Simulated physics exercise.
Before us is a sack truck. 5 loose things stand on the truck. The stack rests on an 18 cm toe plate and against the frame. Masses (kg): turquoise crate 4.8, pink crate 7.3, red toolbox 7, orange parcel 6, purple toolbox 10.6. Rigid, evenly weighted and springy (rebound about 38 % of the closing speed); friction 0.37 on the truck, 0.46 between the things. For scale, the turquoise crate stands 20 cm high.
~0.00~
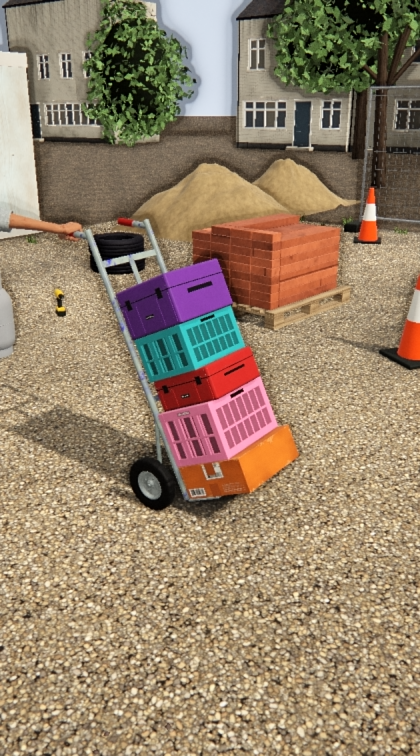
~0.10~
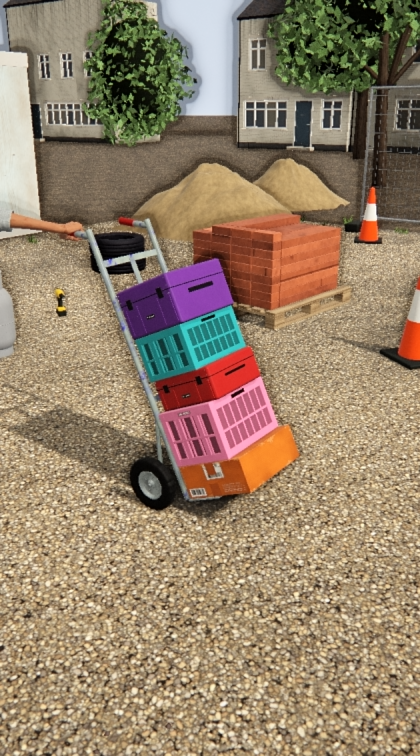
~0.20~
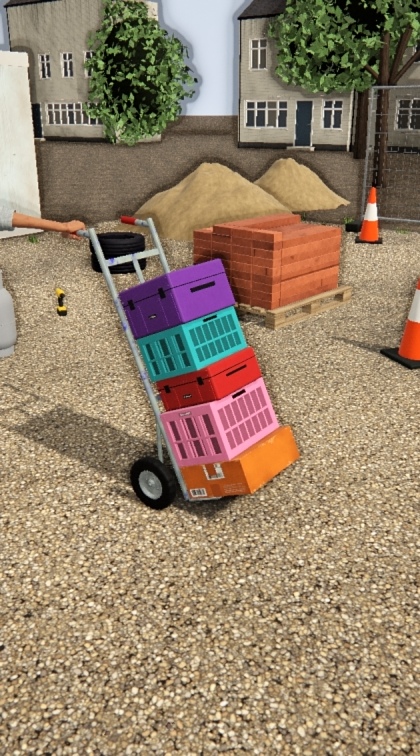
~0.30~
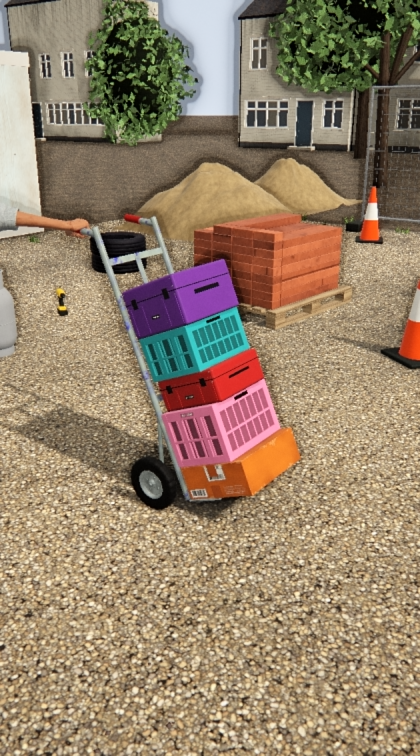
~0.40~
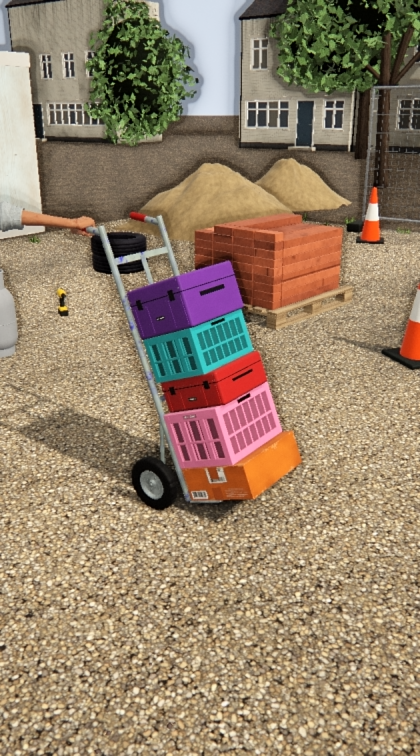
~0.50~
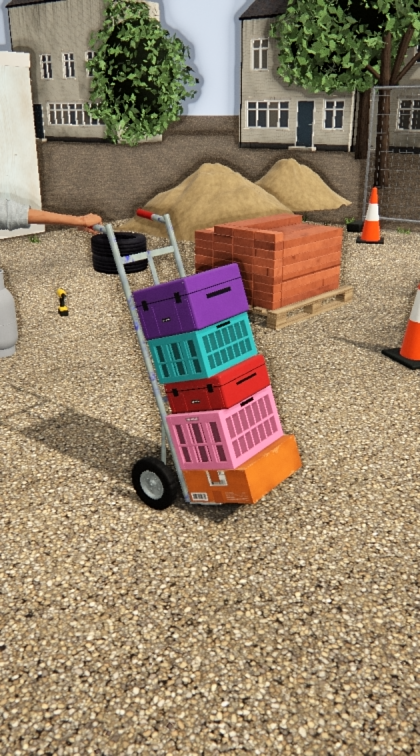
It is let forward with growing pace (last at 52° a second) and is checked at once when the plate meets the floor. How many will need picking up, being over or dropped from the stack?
Things lost: Not one.
After 1.10 s, truck upright; turquoise crate tipped 4° from how it sat near (249, 373); pink crate tipped 4° from how it sat near (242, 449); purple toolbox tipped 4° from how it sat.
After 1.60 s, truck upright; turquoise crate tipped 6° from how it sat near (254, 374); pink crate tipped 6° from how it sat near (243, 448); purple toolbox tipped 6° from how it sat.
At rest (2.4 s), all 5 in place, give or take 10 cm. Seen from the same camera at the end, turquoise crate near (239, 370), pink crate near (239, 448).
